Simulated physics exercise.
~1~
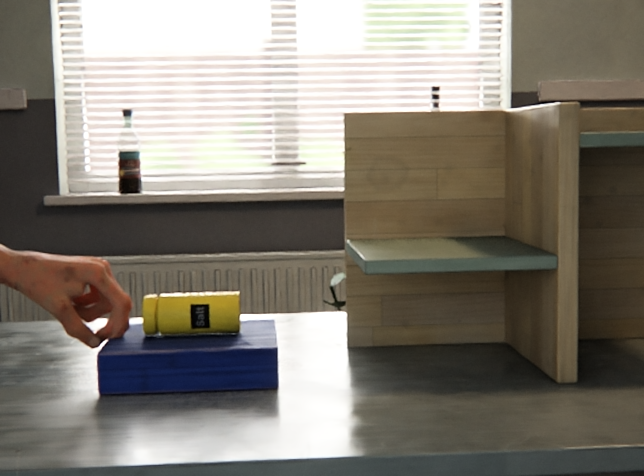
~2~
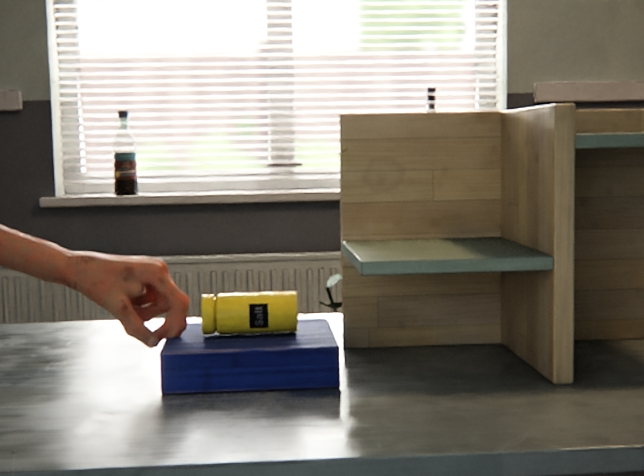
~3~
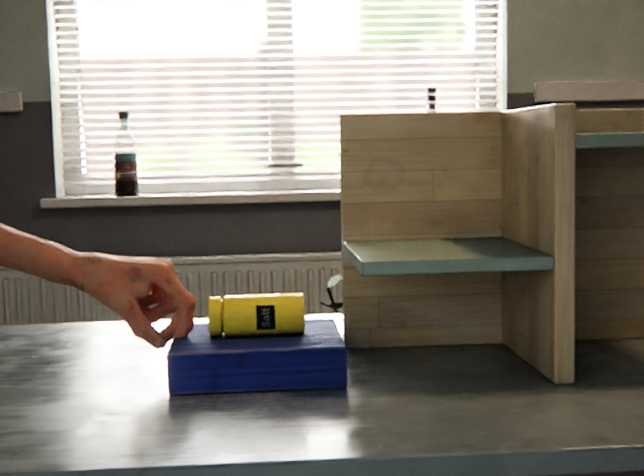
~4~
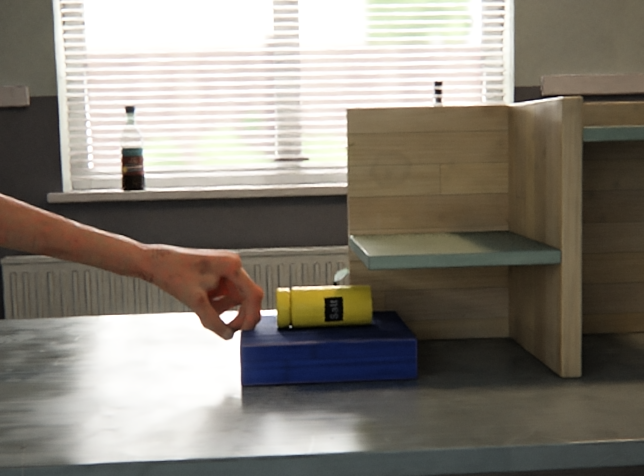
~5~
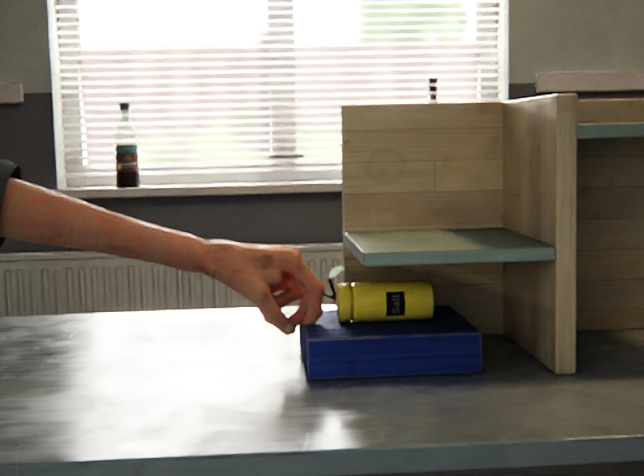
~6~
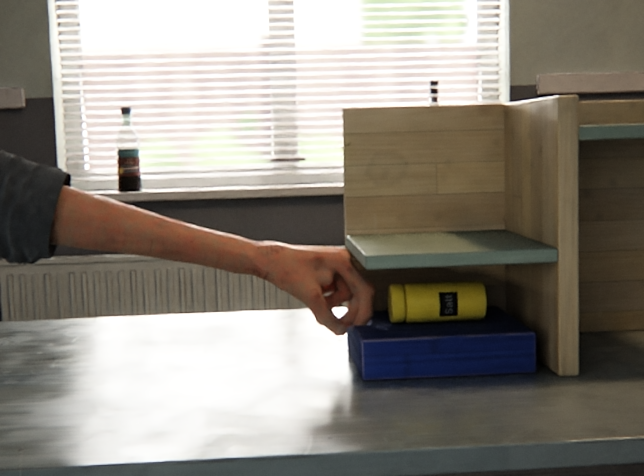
On a grey tabletop by a window, a hand slowly pushing a blue board rightward, carrying a yellow shaker under a low shelf.
